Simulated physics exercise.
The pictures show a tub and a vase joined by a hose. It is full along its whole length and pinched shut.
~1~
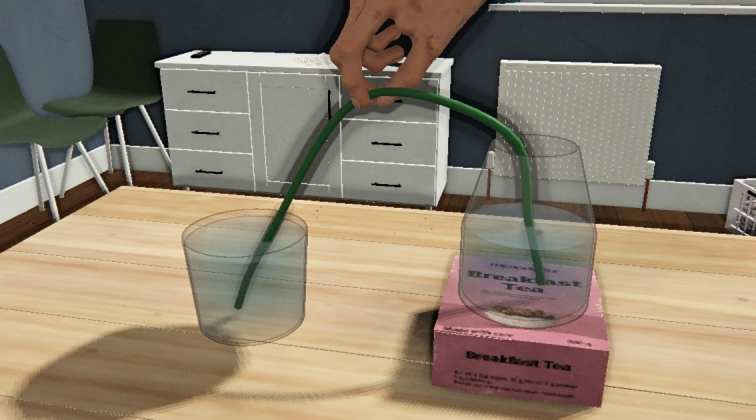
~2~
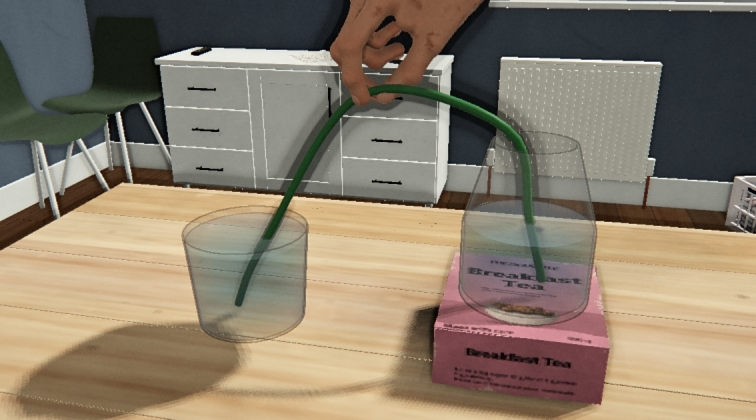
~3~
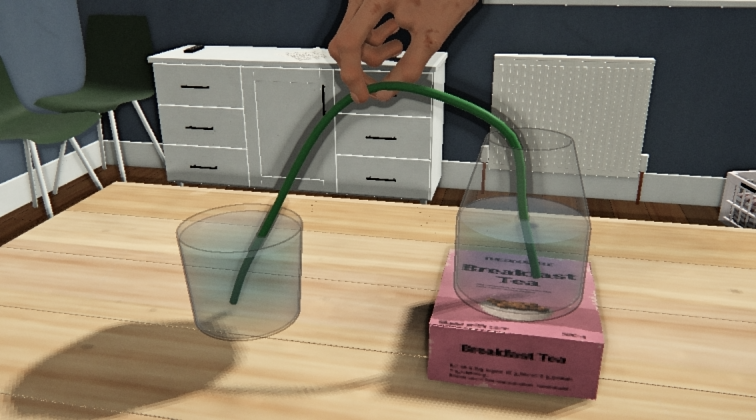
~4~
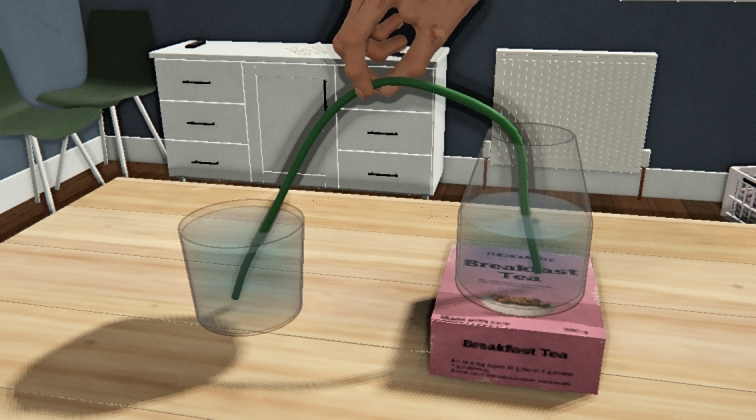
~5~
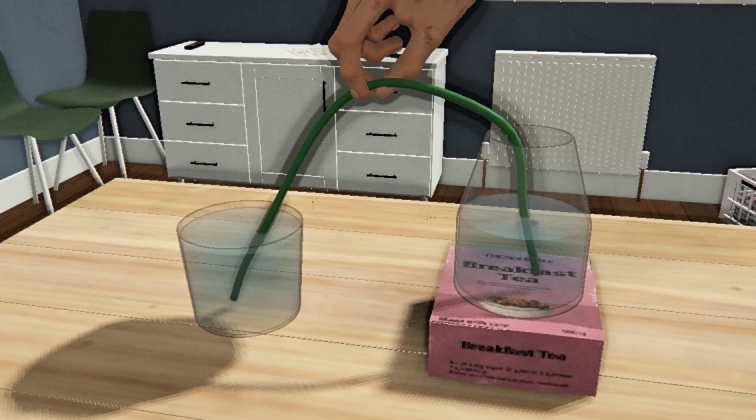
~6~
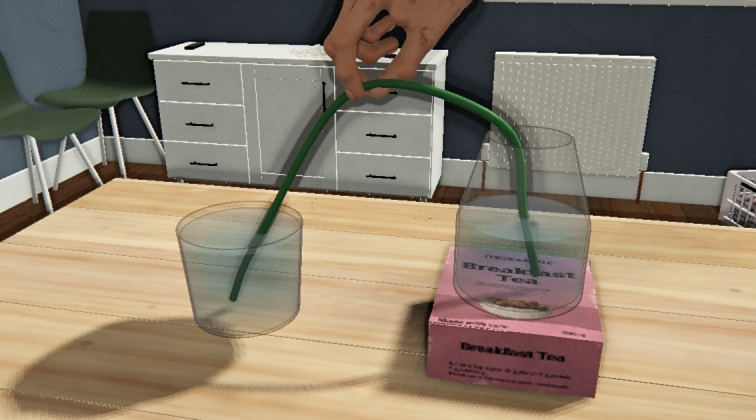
On a wooden table, a hand pinched a green hose arched between a glass tub on the left and a vase on a pink Breakfast Tea packet, and the water in both barely changed.
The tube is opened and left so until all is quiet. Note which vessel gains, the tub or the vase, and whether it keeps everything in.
Water goes - left side, receiving - lets some out.
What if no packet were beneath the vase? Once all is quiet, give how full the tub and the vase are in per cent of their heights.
Levels in order: 80 %, 55 %.
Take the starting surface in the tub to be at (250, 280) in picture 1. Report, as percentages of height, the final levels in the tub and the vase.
Around 90 per cent, then around 15 per cent.
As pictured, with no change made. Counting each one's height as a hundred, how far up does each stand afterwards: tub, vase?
Near 100 in a hundred for the first, near 25 in a hundred for the second.
Soon after, the tub is full to the brim; the vase is about a third full; some has gone over the lower rim.
Later, the tub is full to the brim; the vase is about a quarter full; some has gone over the lower rim.
In the end, the tub is full to the brim; the vase is about a quarter full; some has gone over the lower rim; the two surfaces are level.
